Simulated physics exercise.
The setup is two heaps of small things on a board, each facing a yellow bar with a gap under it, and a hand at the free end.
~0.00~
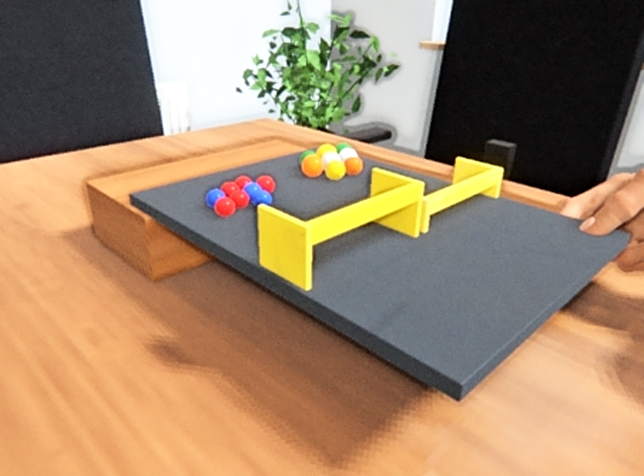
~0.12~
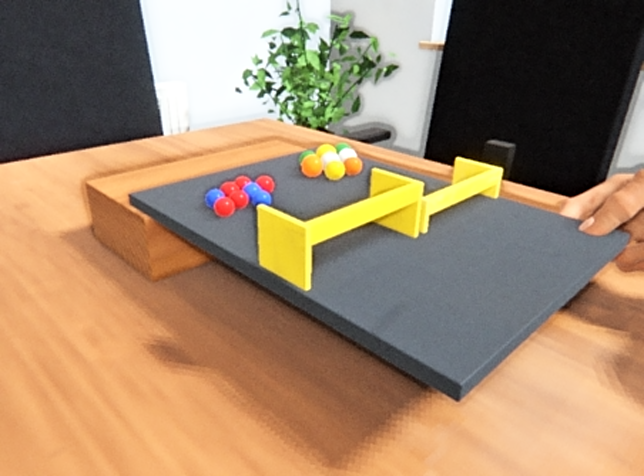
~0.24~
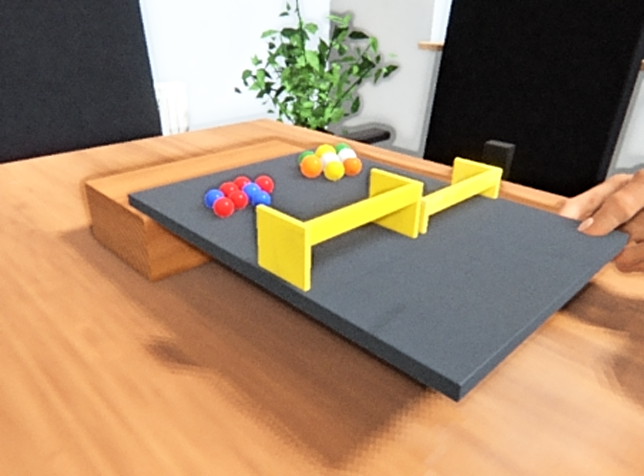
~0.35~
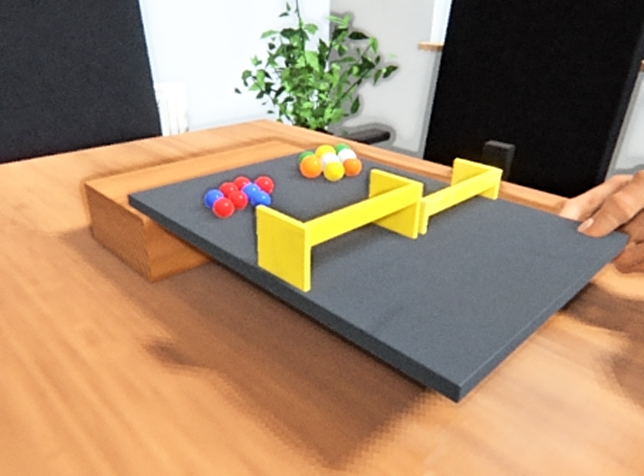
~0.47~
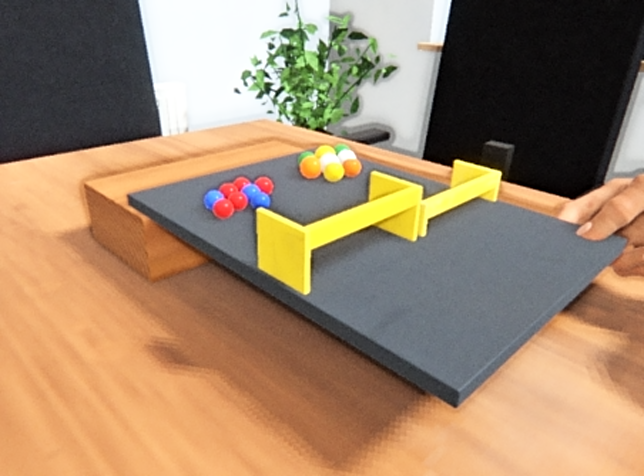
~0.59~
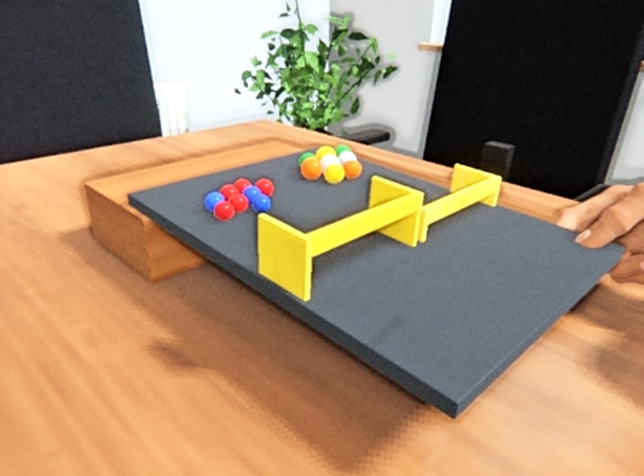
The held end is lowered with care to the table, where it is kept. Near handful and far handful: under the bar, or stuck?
Watch the near handful keep going once it tips, watch the far handful stay trapped once it tips.
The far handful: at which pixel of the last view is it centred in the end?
Its centre ends up around (430, 237).
Around 0.83 s, board sloping at 6°; near handful where it was; far handful where it was.
Around 1.14 s, board sloping at 11°; near handful on its way down; far handful on its way down.
Around 1.46 s, board resting at 12°; near handful all past its gate; far handful has reached its gate.
Finally (2.7 s), board resting at 12°; near handful all past its gate; far handful gathered behind its gate.
